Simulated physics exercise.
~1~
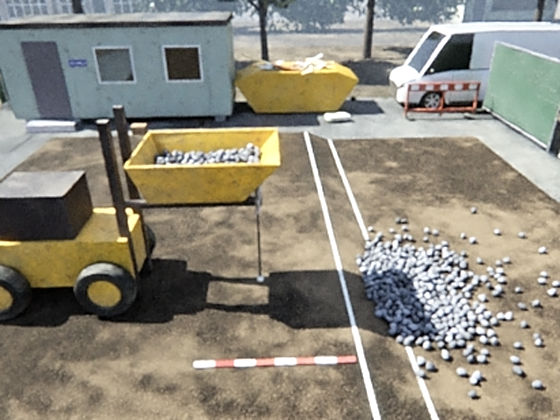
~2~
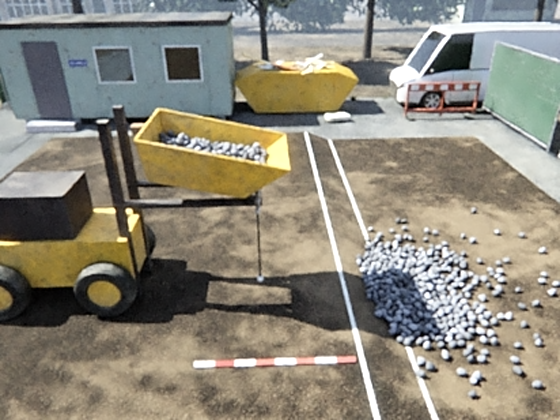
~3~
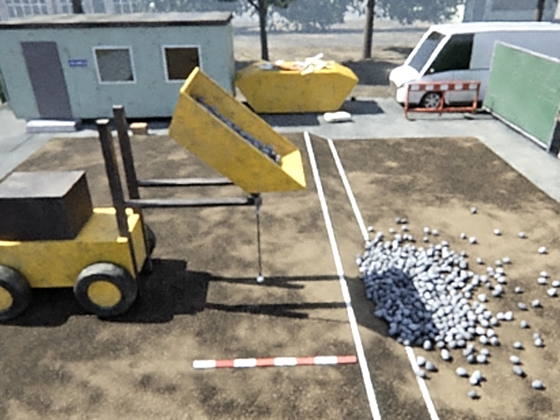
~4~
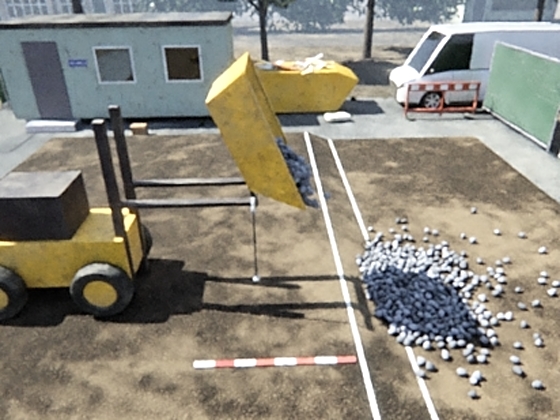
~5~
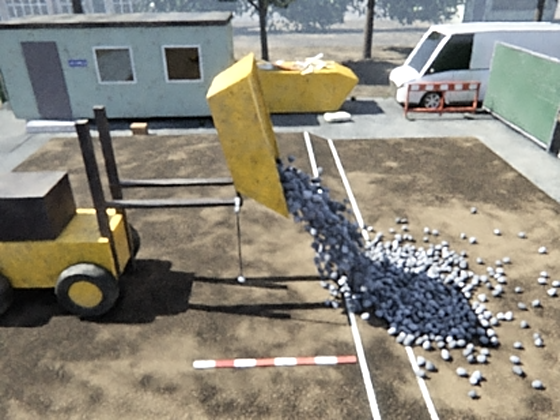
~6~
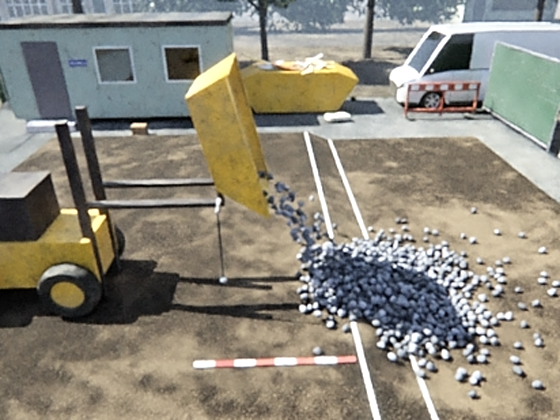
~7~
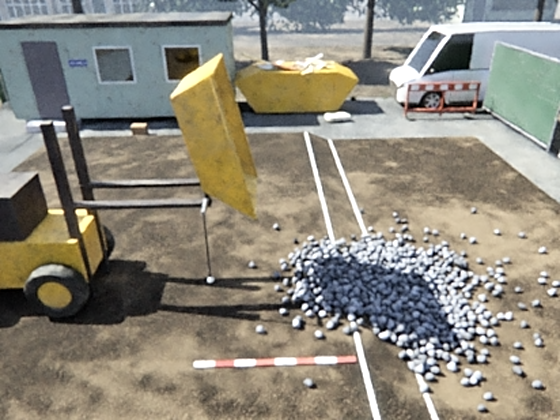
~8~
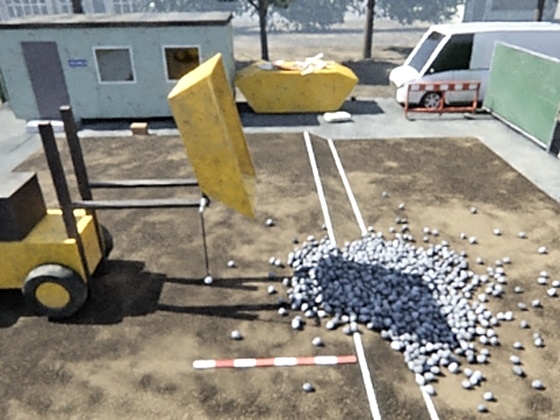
A yellow machine tipped its raised skip steeply to the right, then rolled back to the left as grey stones poured out beside an earlier pile, leaving one wider heap across the white lines and the emptied skip still hanging tilted.
